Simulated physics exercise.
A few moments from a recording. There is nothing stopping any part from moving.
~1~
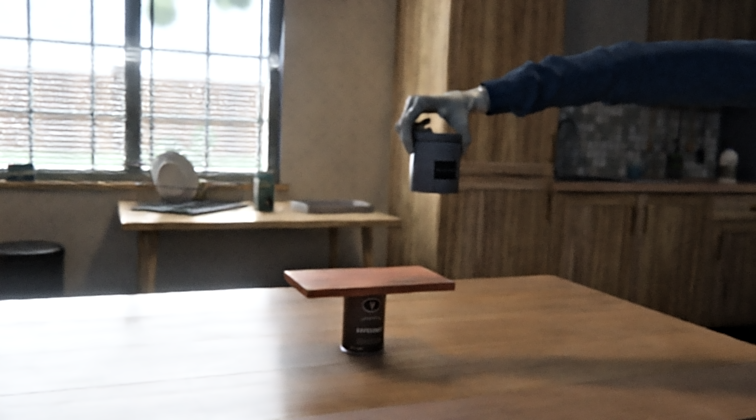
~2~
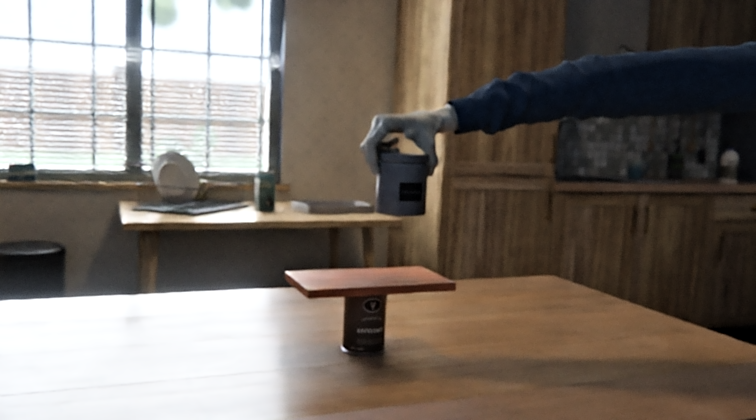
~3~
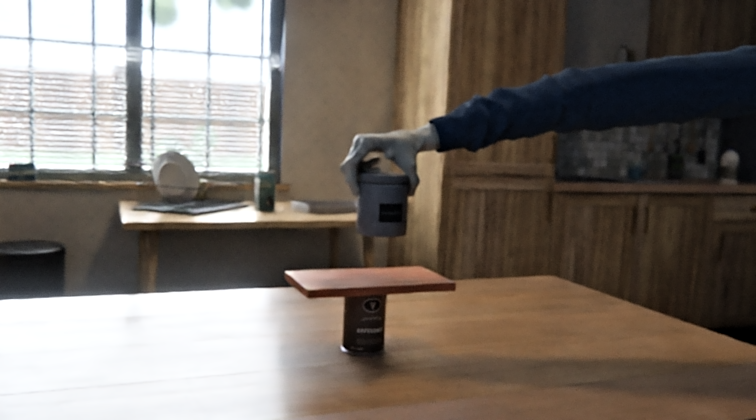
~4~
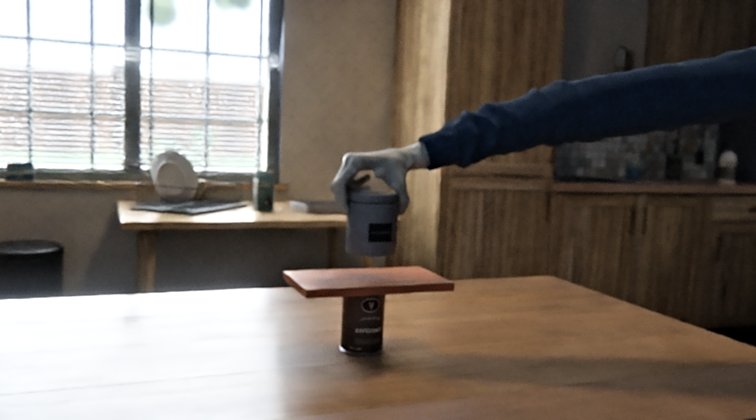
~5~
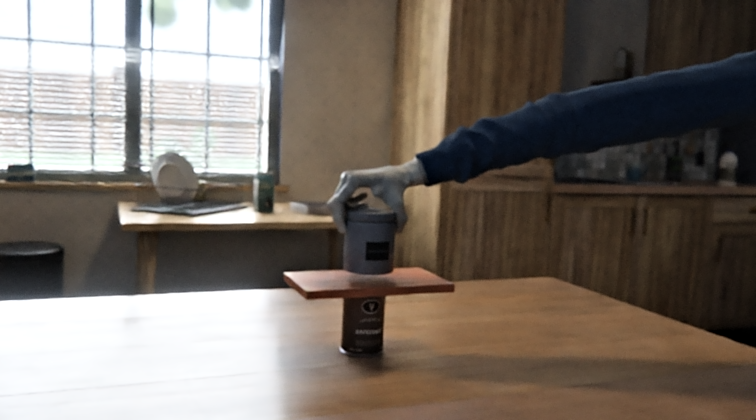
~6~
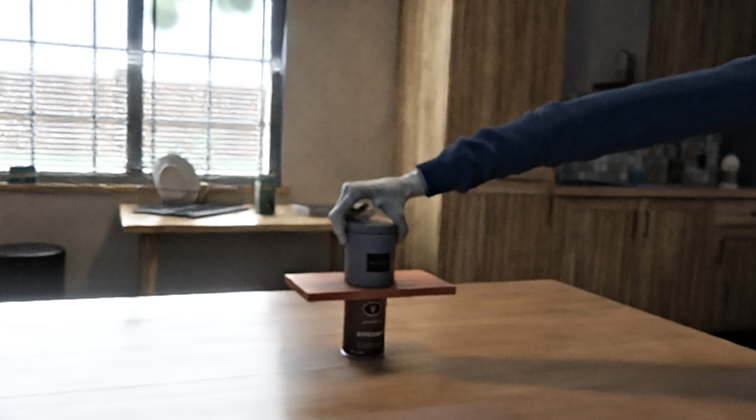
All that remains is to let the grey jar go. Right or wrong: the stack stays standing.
Right.
Then, 0.80 s past the last view, nothing moves.
Then, 1.70 s past the last view, grey jar resting near (370, 253).
Finally, all 3 still in place. Final places as the last picture's camera would see them, grey jar near (371, 253). The stack stays up.
